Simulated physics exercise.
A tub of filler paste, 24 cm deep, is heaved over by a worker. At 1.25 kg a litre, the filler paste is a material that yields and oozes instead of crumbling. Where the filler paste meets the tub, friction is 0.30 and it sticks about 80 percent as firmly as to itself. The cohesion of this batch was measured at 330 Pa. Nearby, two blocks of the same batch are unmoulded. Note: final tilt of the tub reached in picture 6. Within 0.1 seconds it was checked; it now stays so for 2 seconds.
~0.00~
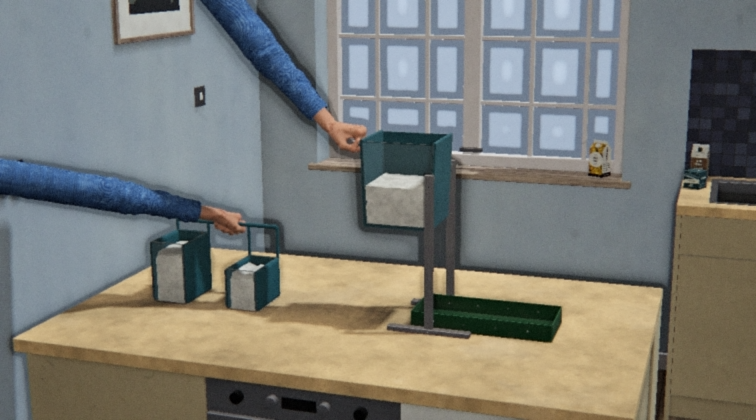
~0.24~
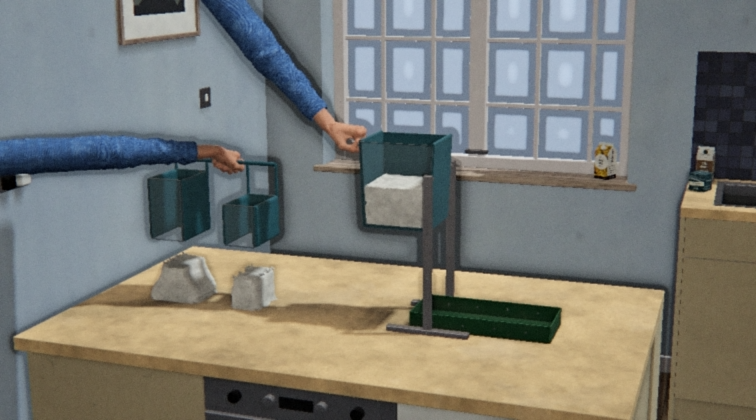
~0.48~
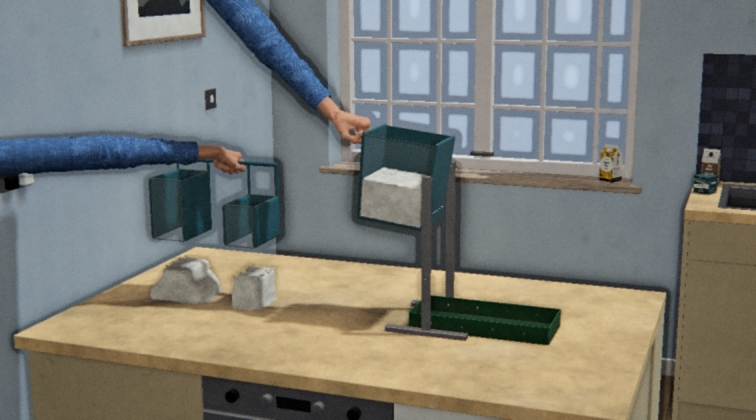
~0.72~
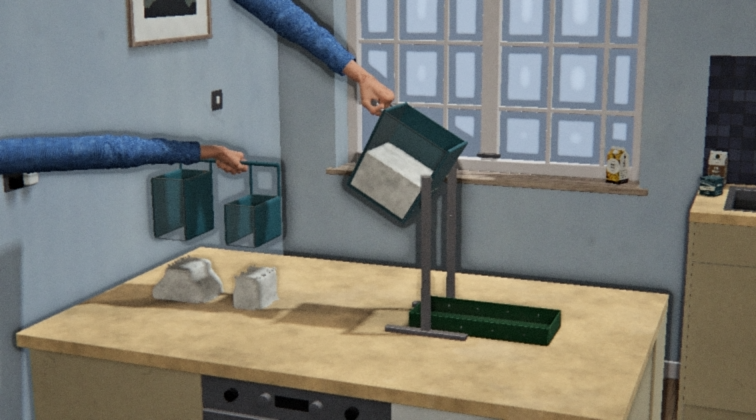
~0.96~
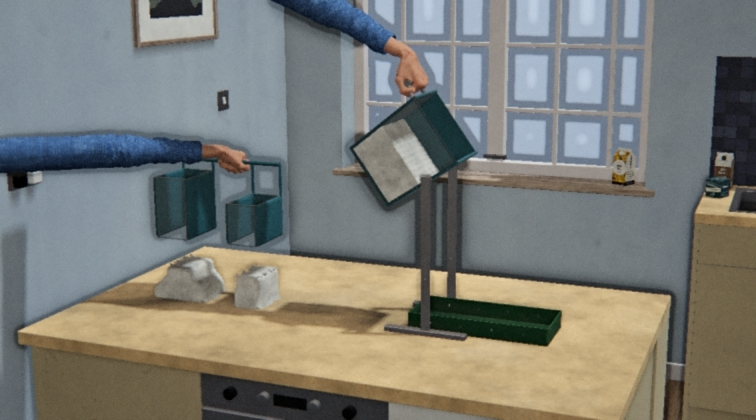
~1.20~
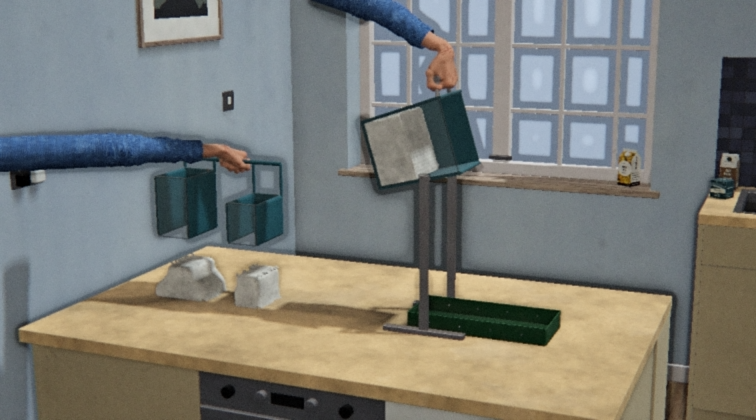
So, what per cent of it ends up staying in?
Expect roughly 100 %.
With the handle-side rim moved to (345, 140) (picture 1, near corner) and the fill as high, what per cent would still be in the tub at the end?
That would leave about 100 % in the tub.
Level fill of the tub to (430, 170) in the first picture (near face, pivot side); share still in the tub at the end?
Then roughly 100 %.
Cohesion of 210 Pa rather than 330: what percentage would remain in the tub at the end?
Around 100 per cent.
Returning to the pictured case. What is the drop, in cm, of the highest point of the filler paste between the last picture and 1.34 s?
Around 1 cm below its level in the last picture.
After 1.34 s, the tub is at 74 degrees and holds 100 %.
After 1.51 s, the tub is at 74 degrees and holds 100 %.
After 1.68 s, the tub is at 74 degrees and holds 100 %.
After 1.85 s, the tub is at 74 degrees and holds 100 %.
After 3.20 s, the tub is at 74 degrees and holds 100 %.
